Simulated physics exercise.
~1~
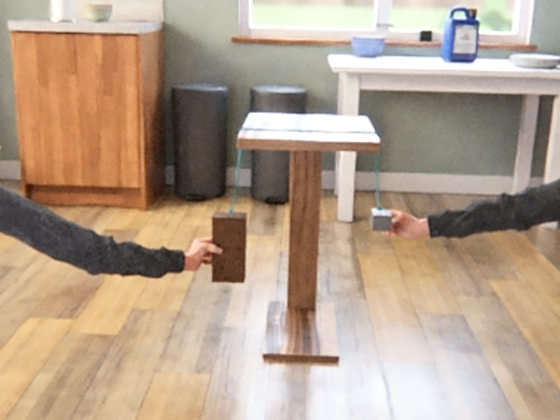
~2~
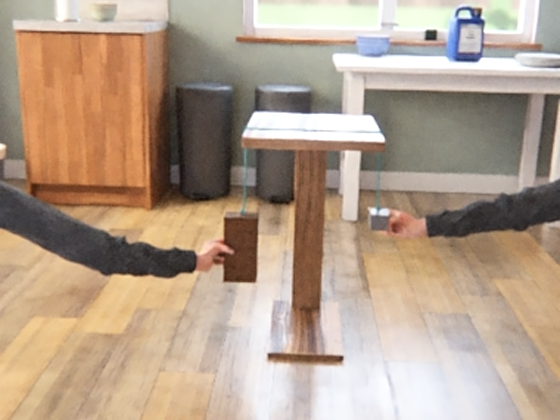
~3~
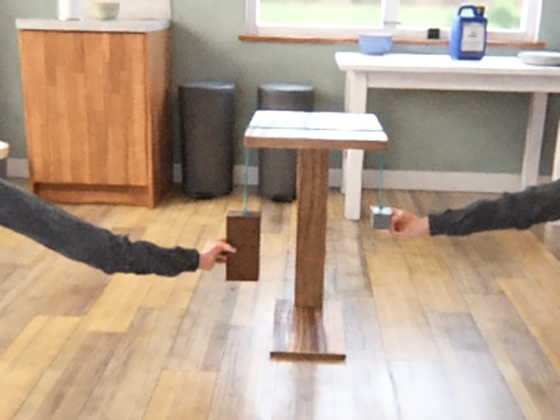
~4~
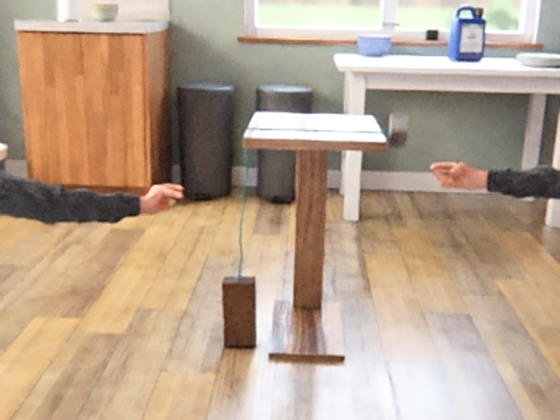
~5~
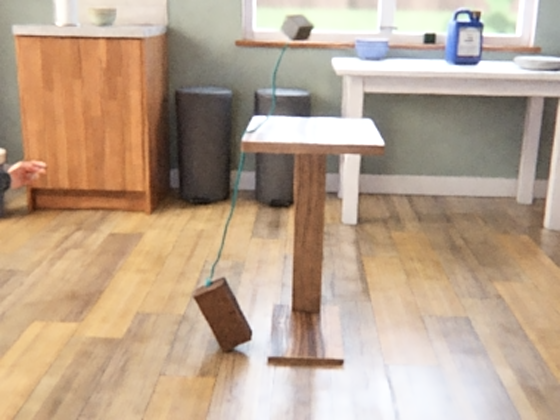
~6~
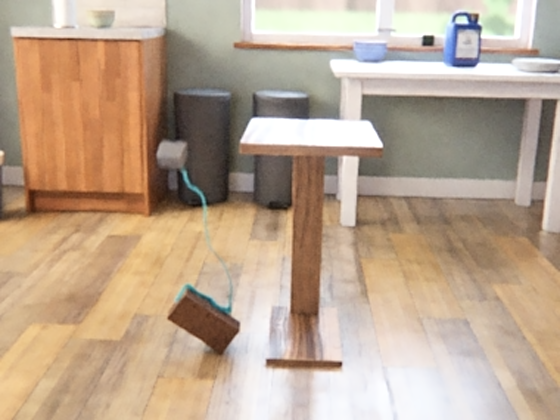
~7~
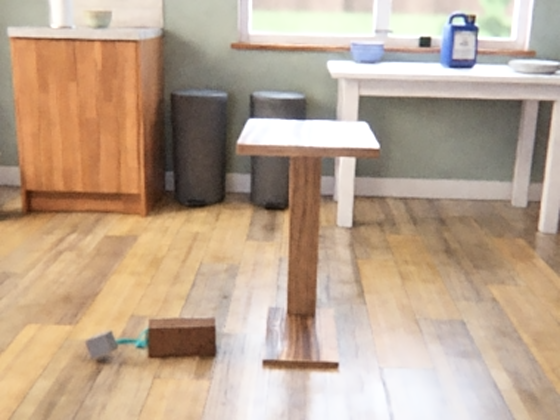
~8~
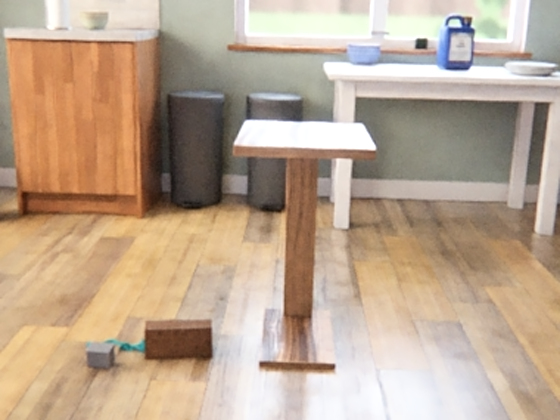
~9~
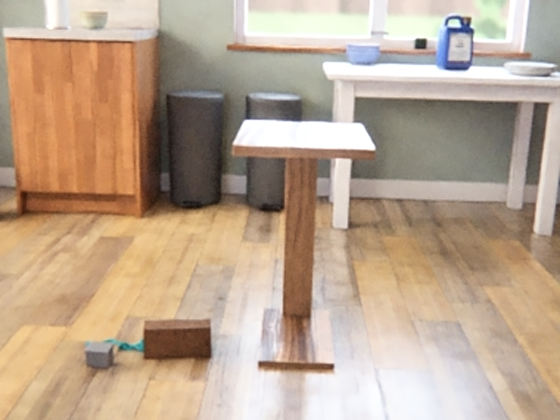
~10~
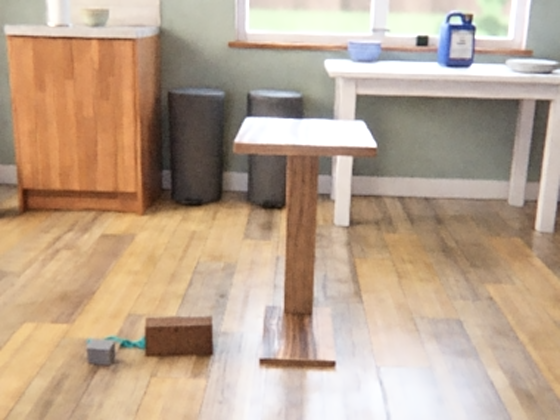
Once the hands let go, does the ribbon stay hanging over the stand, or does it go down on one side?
It goes down on the left side. The brick drops there, and the small block is pulled up and over to the left, ending on the floor with the ribbon and the brick.
